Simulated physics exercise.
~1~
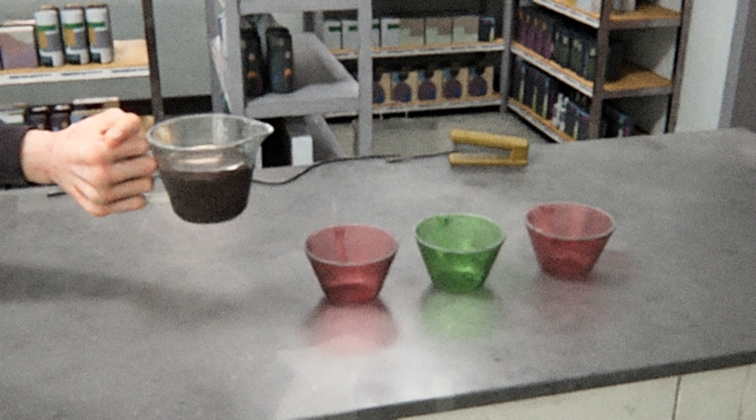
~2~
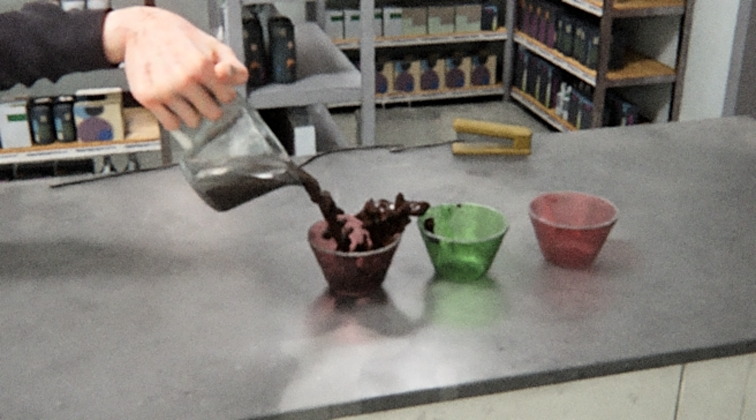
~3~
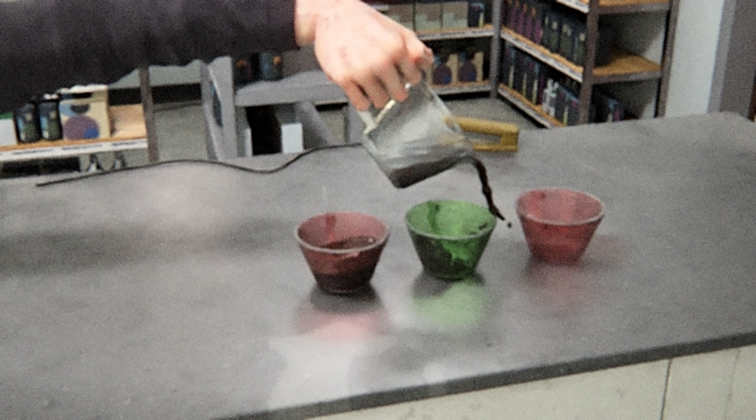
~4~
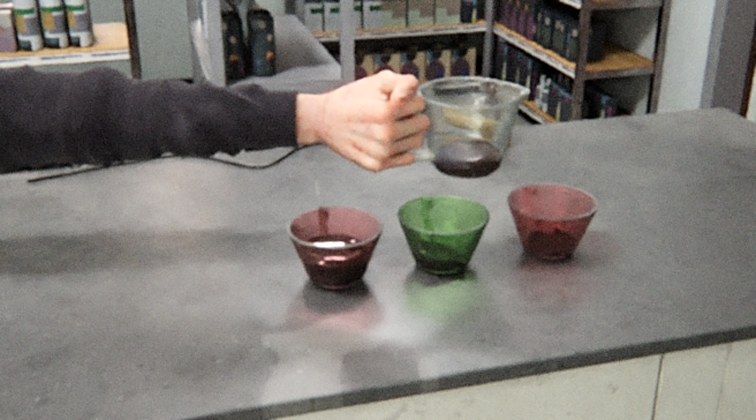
At first, a hand holds a clear flared jug of dark coffee to the left of three empty teacups, red, green and red, lined up on a grey worktop. The hand tips the jug steeply, and coffee splashes into the left red teacup. Still tilted, the jug sweeps right above the cups, its dark stream falling between the green teacup and the right red one. Finally, the hand brings the jug back nearly level, with some coffee still inside, while dark liquid sits in the left cup and the other two look darkened too.
